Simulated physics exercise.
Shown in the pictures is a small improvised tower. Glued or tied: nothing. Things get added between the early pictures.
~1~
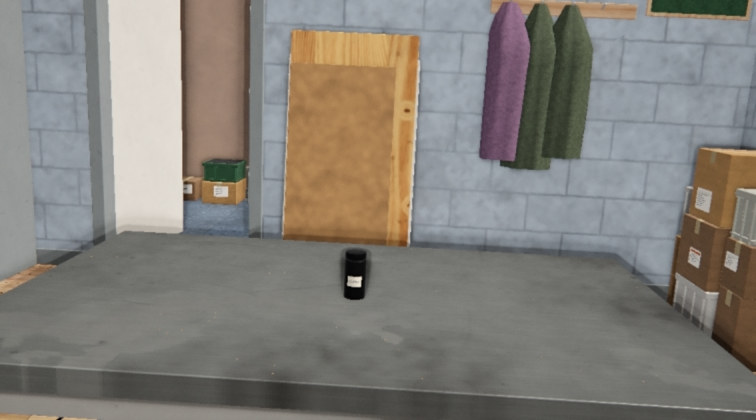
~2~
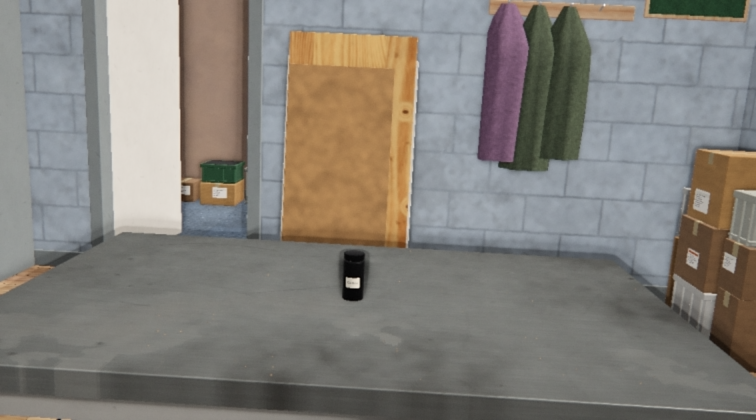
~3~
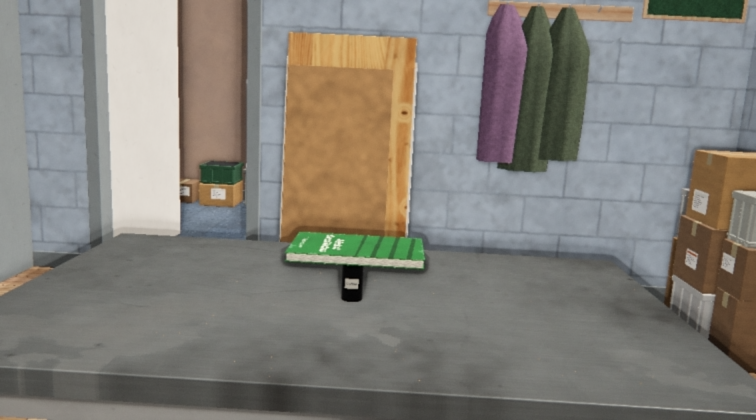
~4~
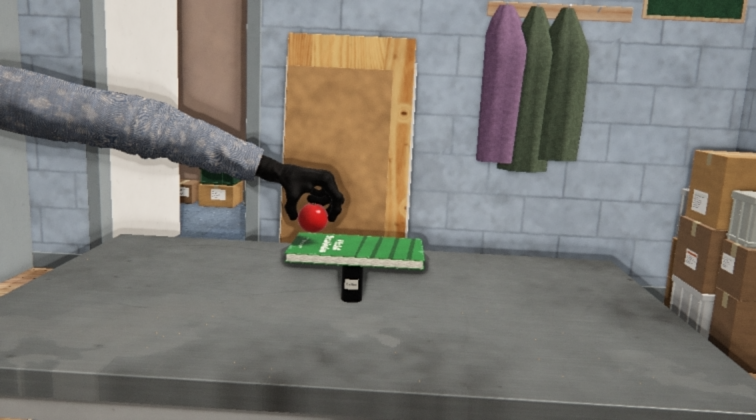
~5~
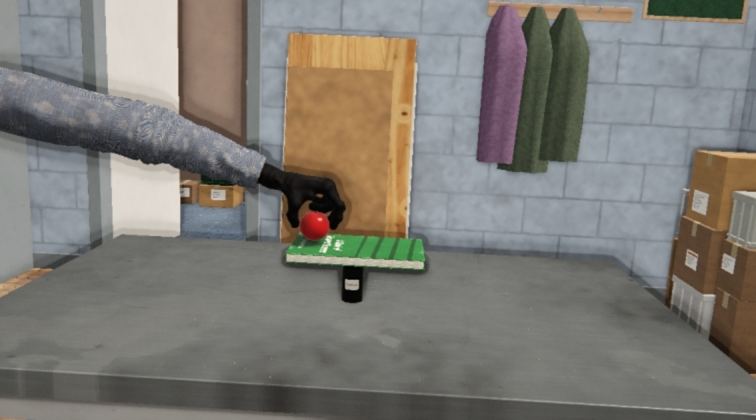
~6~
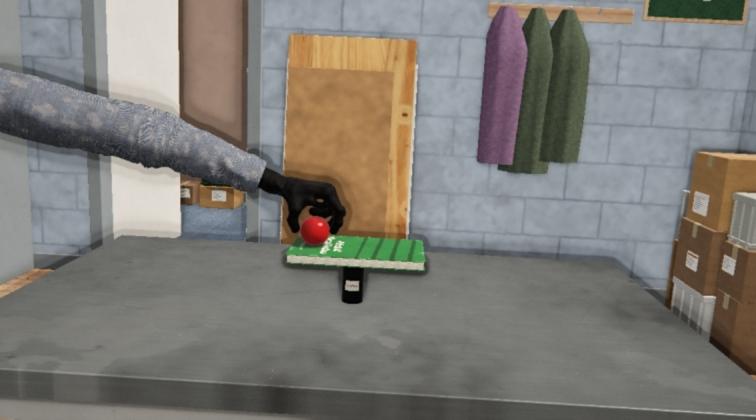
A green book appeared flat on top of a small black shaker on a gray table, then a black-gloved hand reached in from the left and lowered a red tomato onto the book's left side, still holding it.
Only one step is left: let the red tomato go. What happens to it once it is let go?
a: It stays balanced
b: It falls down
a.
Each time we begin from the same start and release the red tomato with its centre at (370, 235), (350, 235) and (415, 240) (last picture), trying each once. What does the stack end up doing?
The first time it stays standing, the second time it stays standing, and the third time it collapses.
Then, 0.20 s on from there, no change.
Then, 0.30 s on from there, red tomato resting near (315, 231).
In the end, all 3 unmoved. At the end, from the last picture's camera, red tomato near (315, 231). The stack holds.
